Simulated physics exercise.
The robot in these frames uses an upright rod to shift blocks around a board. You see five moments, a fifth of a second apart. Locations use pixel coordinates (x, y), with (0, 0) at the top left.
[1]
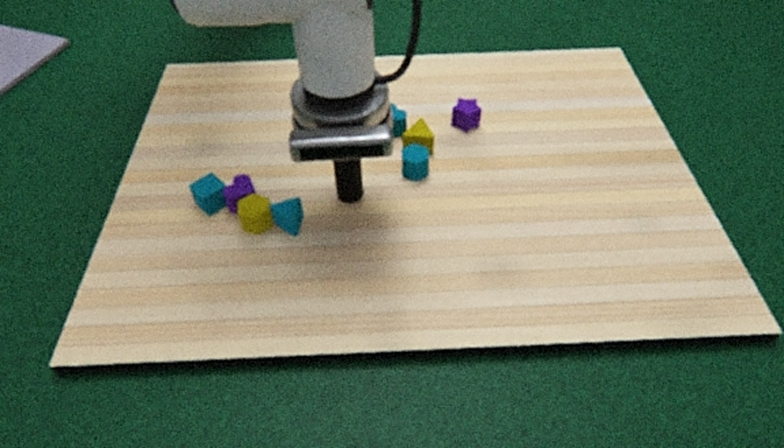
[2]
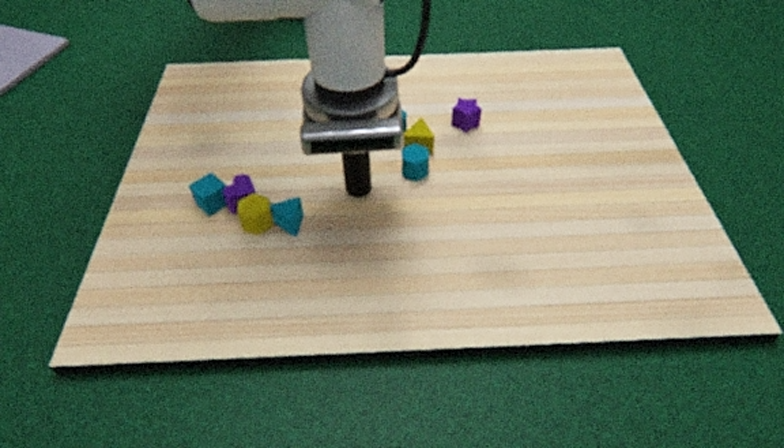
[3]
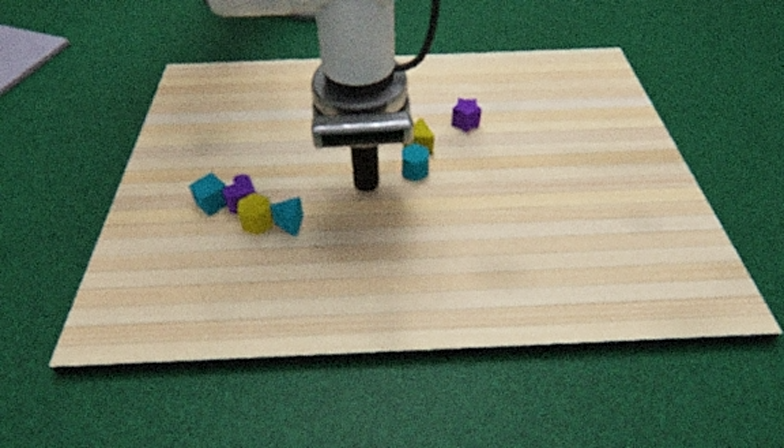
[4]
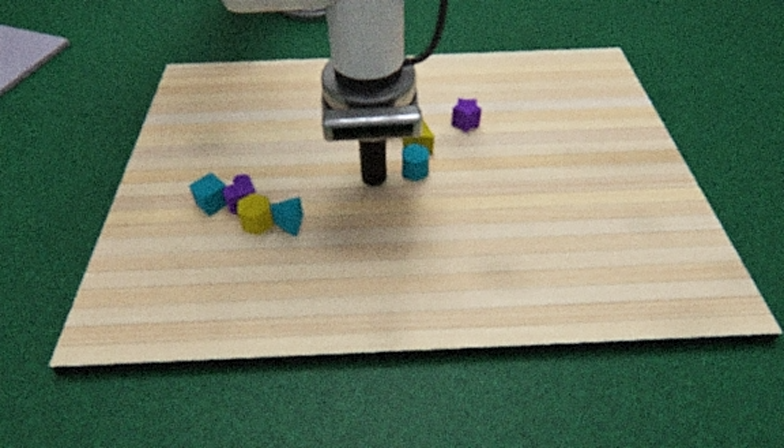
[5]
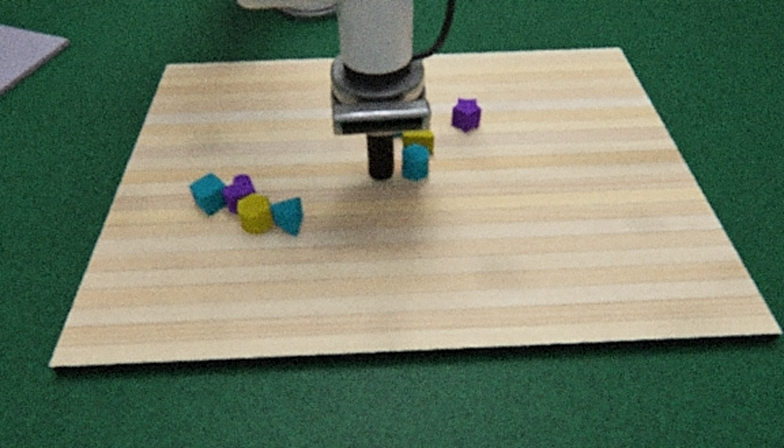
On a wooden board, a robot's dark rod moves slightly right and back beside still blocks.
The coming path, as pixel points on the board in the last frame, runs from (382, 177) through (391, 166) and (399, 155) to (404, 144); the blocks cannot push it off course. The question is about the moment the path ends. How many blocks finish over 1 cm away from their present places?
When the path ends, I think you'll find one block out of place by more than 1 cm.
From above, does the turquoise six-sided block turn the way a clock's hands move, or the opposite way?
From overhead, clockwise.
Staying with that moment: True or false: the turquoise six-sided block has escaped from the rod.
True
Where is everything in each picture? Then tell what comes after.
The first frame shows rod tip (350, 194); block tops, turquoise heart partly hidden; turquoise six-sided block (415, 153); yellow triangular piece (419, 129).
The second frame shows rod (359, 188); blocks unchanged.
The third frame shows rod (367, 183); blocks unchanged.
The fourth frame shows rod (374, 177); blocks unchanged.
The fifth frame shows rod (381, 172); turquoise heart hidden; turquoise six-sided block (415, 153); yellow triangular piece partly hidden.
Halfway along, rod (396, 155); turquoise six-sided block (419, 151), turned 25° clockwise.
At the end, rod (404, 138); turquoise heart in place; turquoise six-sided block (419, 151), turned 25° clockwise; yellow triangular piece (429, 123), turned 55° clockwise.
